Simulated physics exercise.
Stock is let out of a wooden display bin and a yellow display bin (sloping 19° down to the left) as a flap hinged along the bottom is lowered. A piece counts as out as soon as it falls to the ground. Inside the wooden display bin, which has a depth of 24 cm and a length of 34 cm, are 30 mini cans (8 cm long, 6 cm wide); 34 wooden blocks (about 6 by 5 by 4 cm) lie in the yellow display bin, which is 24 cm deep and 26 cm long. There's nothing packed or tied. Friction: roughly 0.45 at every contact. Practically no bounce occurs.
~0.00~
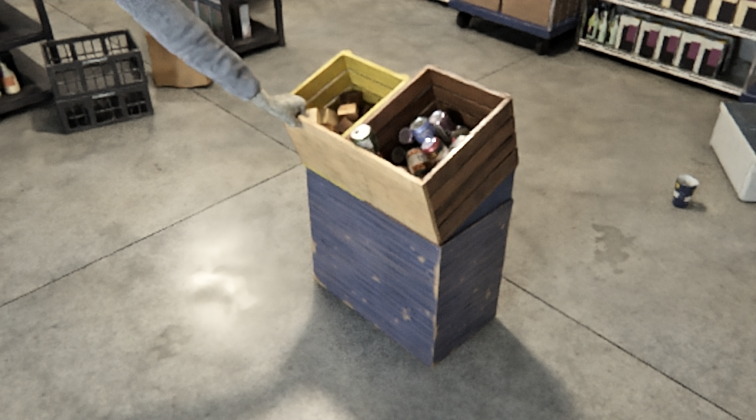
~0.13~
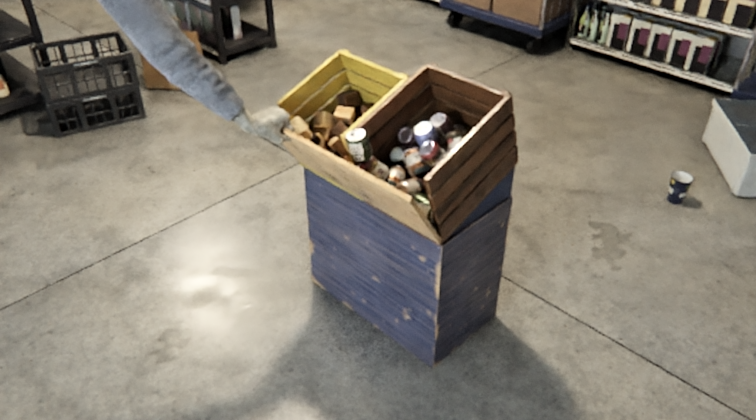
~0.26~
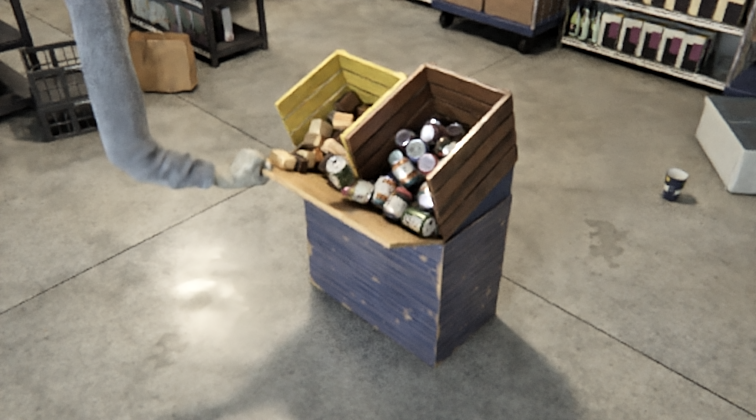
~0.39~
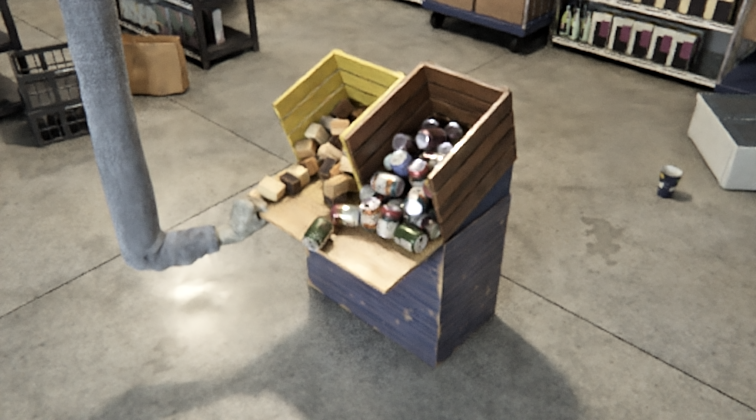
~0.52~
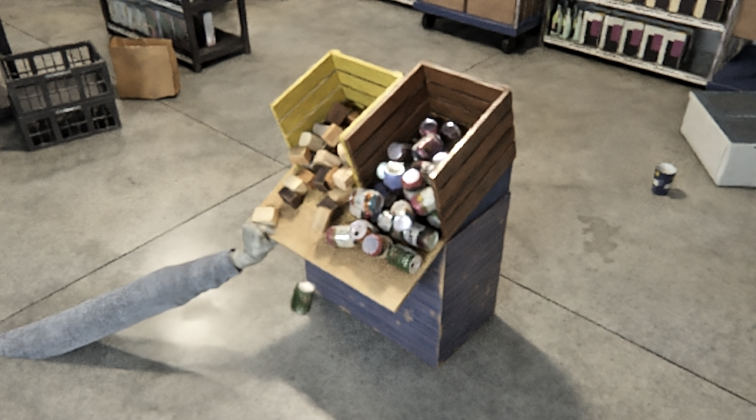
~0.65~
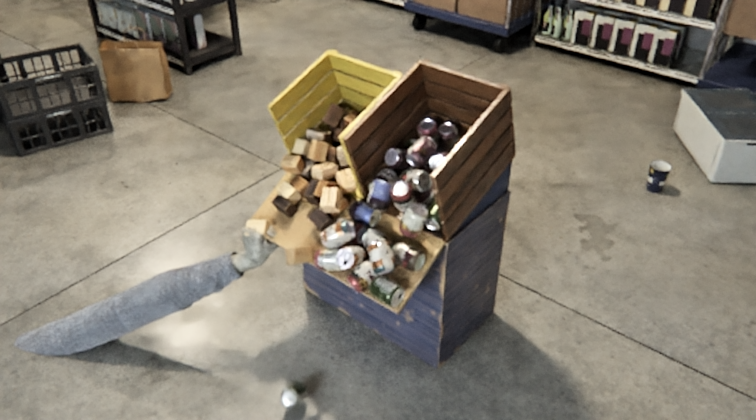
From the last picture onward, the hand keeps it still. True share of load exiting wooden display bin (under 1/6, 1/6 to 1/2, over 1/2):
Over one half gone.
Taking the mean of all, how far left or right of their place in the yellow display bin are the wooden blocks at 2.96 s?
Leftwards, roughly 30 cm.
After 1.02 s, 13 of 30 out of the wooden display bin and 5 of 34 out of the yellow display bin.
After 1.48 s, 15 of 30 out of the wooden display bin and 17 of 34 out of the yellow display bin.
After 2.13 s, 21 of 30 out of the wooden display bin and 18 of 34 out of the yellow display bin.
Final count (at 2.96 s), 27 of 30 out of the wooden display bin and 19 of 34 out of the yellow display bin. Asked share, 27 of 30, 90 per cent.
